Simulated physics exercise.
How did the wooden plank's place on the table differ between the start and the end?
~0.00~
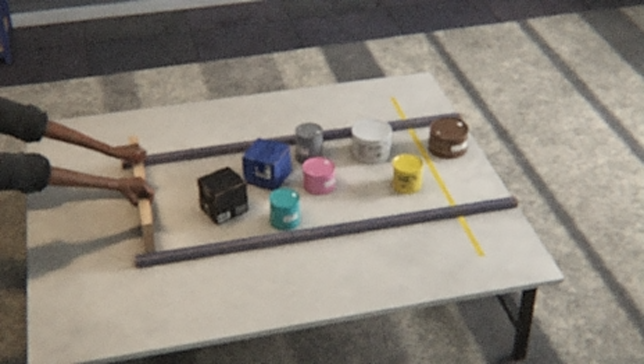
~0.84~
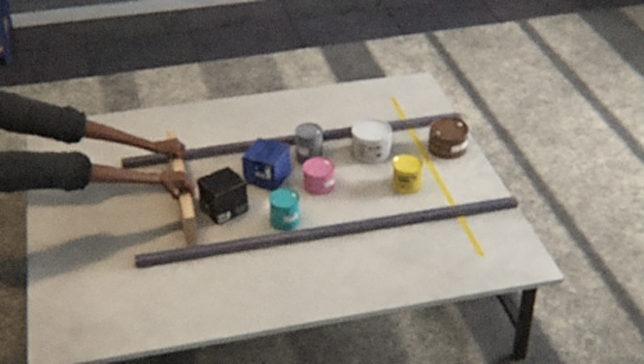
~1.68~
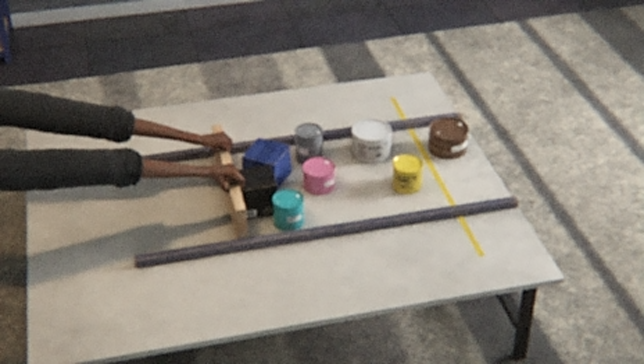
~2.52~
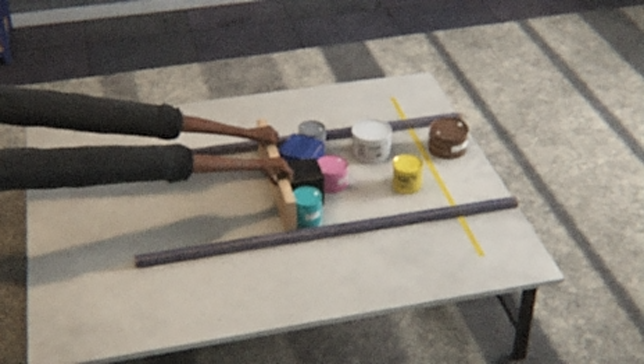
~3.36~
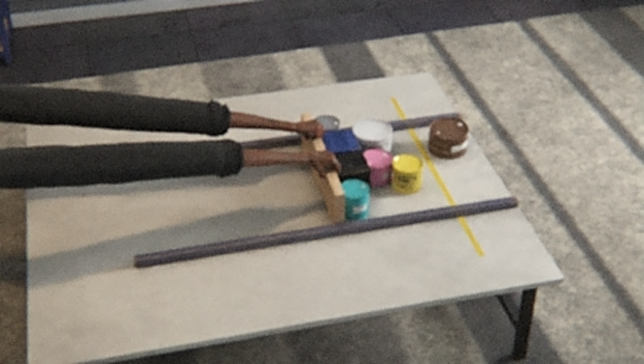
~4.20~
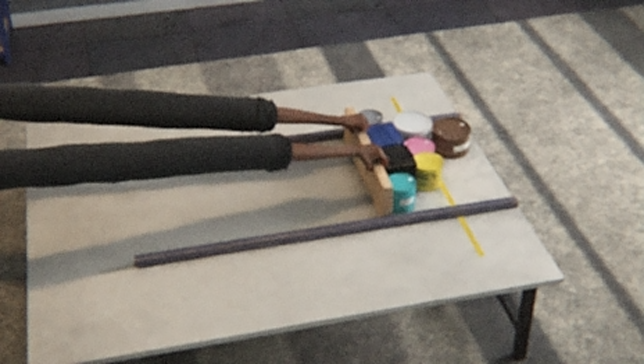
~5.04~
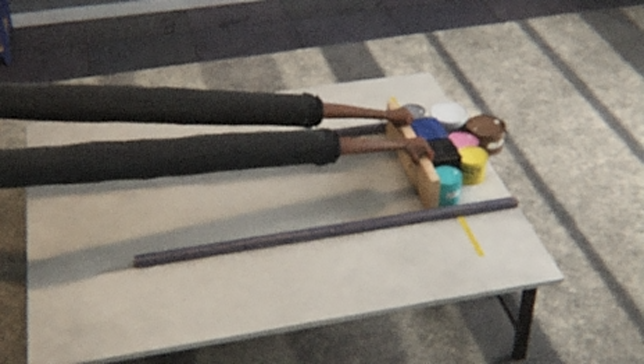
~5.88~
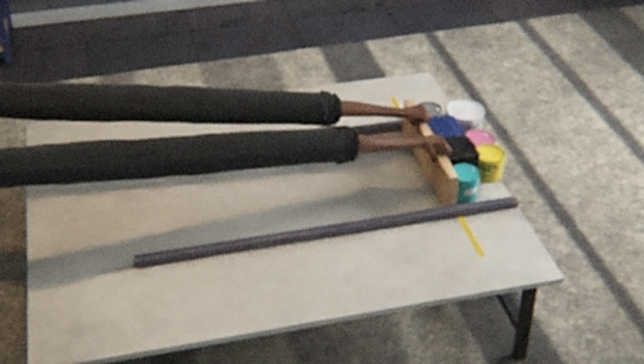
At the start the plank was near the left side of the table, and by the end it was close to the right edge, just behind the bunched boxes and cans.
Two arms pushed a wooden plank rightward across a pale table, gathering a black box, a blue box and several colored cans into a tight bunch. The brown can went over the far edge, and the others ended up crowded at the right end.
